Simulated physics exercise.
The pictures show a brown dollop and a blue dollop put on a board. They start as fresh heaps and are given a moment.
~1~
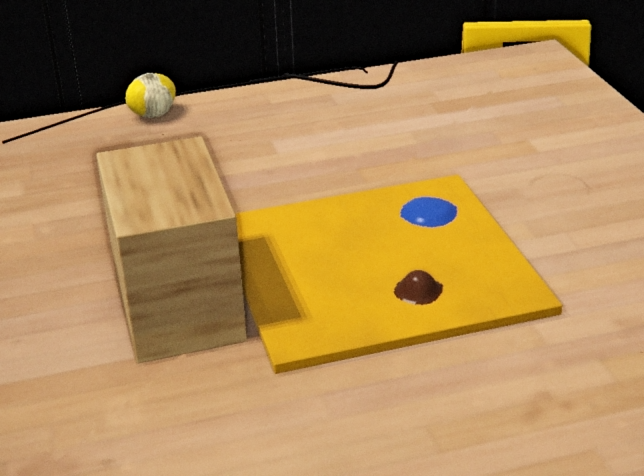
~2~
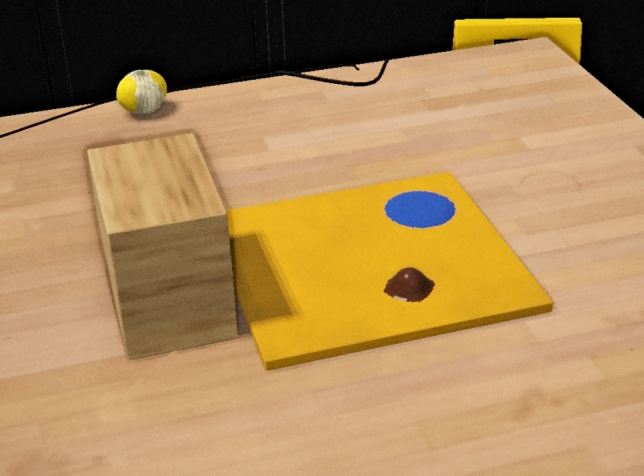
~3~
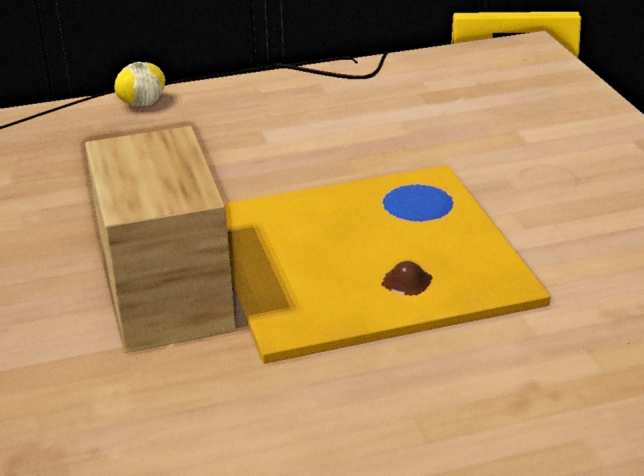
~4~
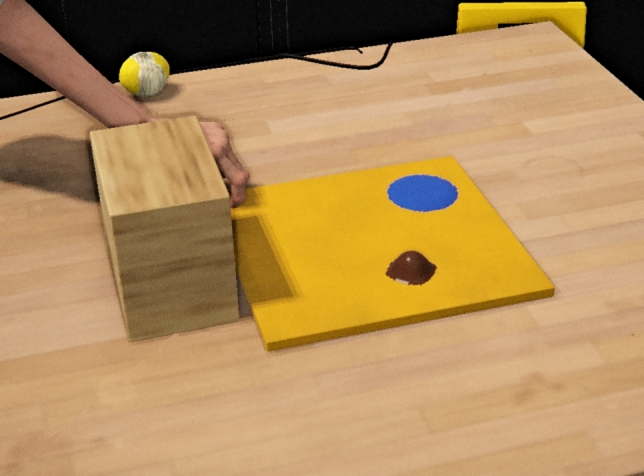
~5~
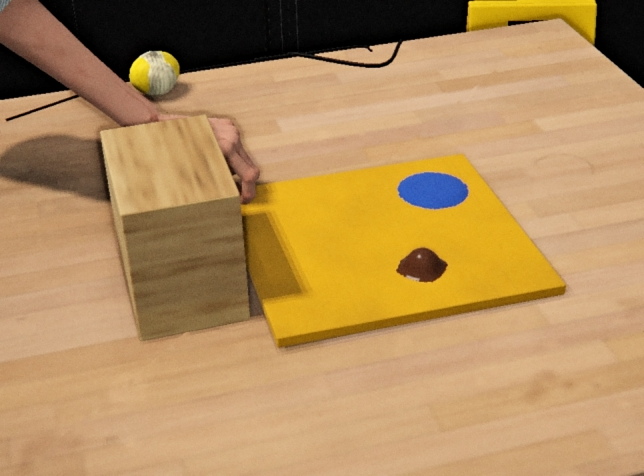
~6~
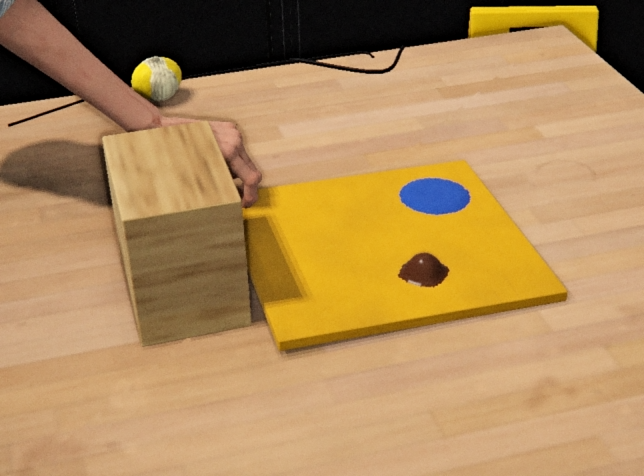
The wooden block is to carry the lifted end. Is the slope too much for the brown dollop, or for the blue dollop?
The brown dollop holds its ground and the blue dollop slides over the edge.
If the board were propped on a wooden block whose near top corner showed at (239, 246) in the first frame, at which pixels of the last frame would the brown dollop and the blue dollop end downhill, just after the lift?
The first near (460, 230), the second near (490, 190).
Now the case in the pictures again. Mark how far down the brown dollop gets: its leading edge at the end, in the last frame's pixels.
Around (468, 220).
A moment on, slope about 33°; the brown dollop has not moved; the blue dollop is dripping off the low end.
Further on, the brown dollop has not moved; the blue dollop is dripping off the low end.
When it is over, slope about 33°; the brown dollop has not moved; the blue dollop is dripping off the low end.
